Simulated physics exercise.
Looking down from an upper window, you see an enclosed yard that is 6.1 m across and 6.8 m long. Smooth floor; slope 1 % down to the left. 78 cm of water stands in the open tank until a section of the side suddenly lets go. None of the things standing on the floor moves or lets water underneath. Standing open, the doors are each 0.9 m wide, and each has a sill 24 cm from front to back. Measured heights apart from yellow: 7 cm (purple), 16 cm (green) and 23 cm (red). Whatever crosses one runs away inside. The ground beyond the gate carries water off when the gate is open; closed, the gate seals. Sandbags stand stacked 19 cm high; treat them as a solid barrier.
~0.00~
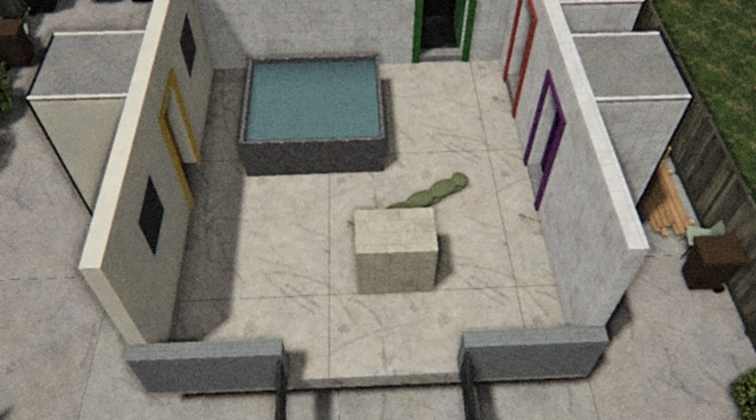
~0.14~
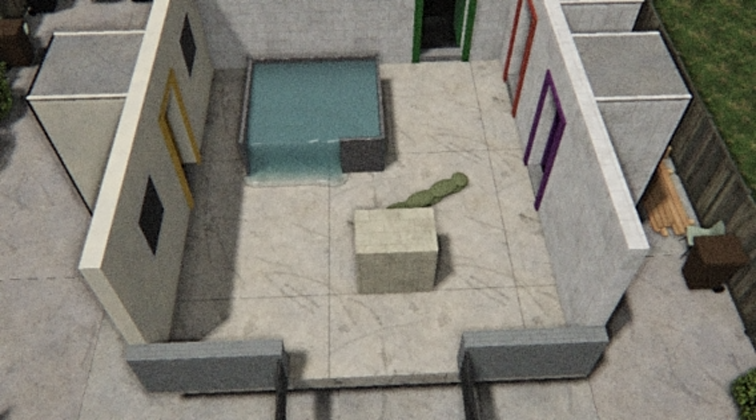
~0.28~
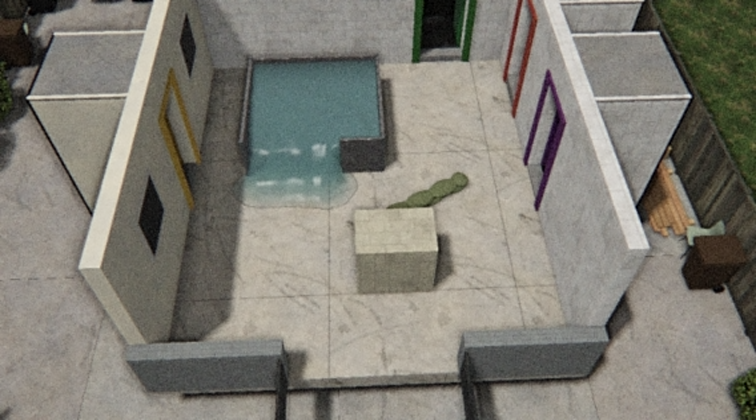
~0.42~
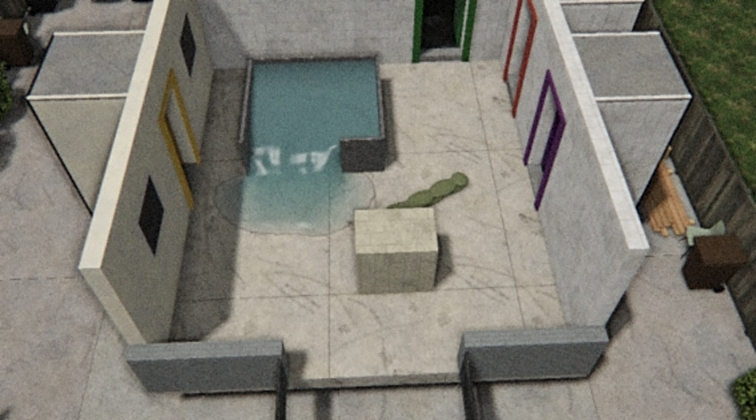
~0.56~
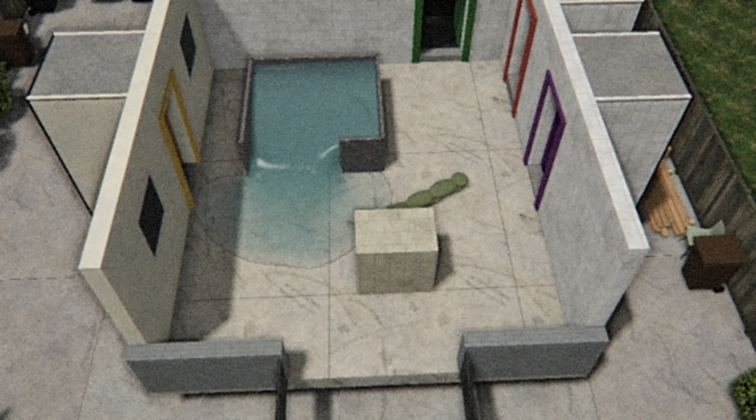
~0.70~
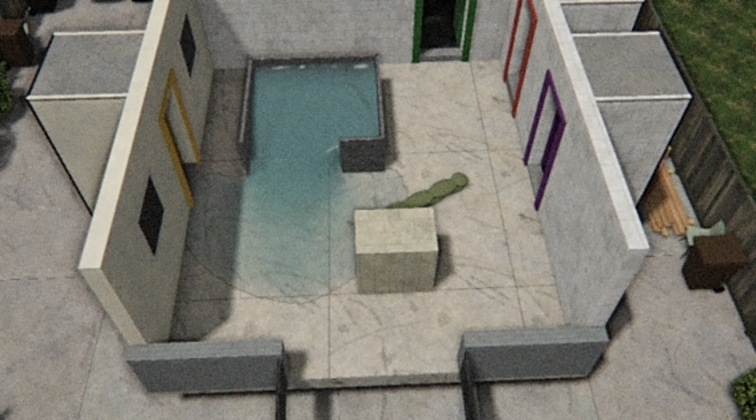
In a walled yard with coloured doorways, water poured through a gap in the front of a dark open tank, then spread across the pale floor toward the viewer and reached the yellow door.
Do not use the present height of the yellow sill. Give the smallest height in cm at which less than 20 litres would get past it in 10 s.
Close to 7.5 cm is just enough.
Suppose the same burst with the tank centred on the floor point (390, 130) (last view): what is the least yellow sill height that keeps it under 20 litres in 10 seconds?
New minimum height: Approx. 9.0 cm.
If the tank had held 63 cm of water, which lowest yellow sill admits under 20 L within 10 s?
5.5 cm.
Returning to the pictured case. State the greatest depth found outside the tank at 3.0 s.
Around 42 centimetres.
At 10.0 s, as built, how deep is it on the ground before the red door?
It works out to about 2.5 centimetres deep.
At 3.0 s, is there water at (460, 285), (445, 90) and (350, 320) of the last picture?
So the three spots come out spared, spared, swamped, in that order.
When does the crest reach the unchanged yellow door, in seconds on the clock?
Some 8.0 s, more or less.
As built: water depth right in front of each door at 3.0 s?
Lab note, depth in cm: Purple 3; yellow 5; green 0; red 0.
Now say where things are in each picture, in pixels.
The first picture shows the open tank at (314, 99) is whole and still, 78 cm deep; the yellow door at (182, 145) is dry.
In the second picture, the gap is at (295, 163), the front 0.3 m out at (331, 184); the back of the open tank holds 78 cm.
In the third picture, the front is at (317, 205), 0.8 m from the gap at (295, 164); 1.3 m2 of floor is wet, 78 cm left at the back.
In the fourth picture, water pours out at (295, 165) and has run 1.4 m, to (313, 232); about 11 cm deep outside, 78 cm at the back.
In the fifth picture, the front is at (291, 263), 2.0 m from the gap at (295, 165); 5.0 m2 of floor is wet, 72 cm left at the back.
In the sixth picture, water pours out at (295, 165) and has run 2.6 m, to (286, 298); about 7 cm deep outside, 67 cm at the back; water is at the yellow door at (182, 145).
After 1.4 s water covers 35 % of the floor, deepest (39 cm) near (275, 181); 4 cm at the yellow door, 0 litres in over its 8 cm sill.
After 3.0 s water covers 45 % of the floor, deepest (42 cm) near (201, 285); 5 cm at the yellow door, 0 litres in over its 8 cm sill.
After 10.0 s water covers 95 % of the floor, deepest (13 cm) near (214, 73); 9 cm at the yellow door, 14 litres in over its 8 cm sill.
At the yellow door as built, the water arrived by 0.7 s and peaked near 10 cm at 8.2 s.
Run again over the same 10 s with other heights there, 29 litres in over 6.5 cm, 10 litres over 8.5 cm. The limit of 20 litres is kept from about 7.5 cm up.
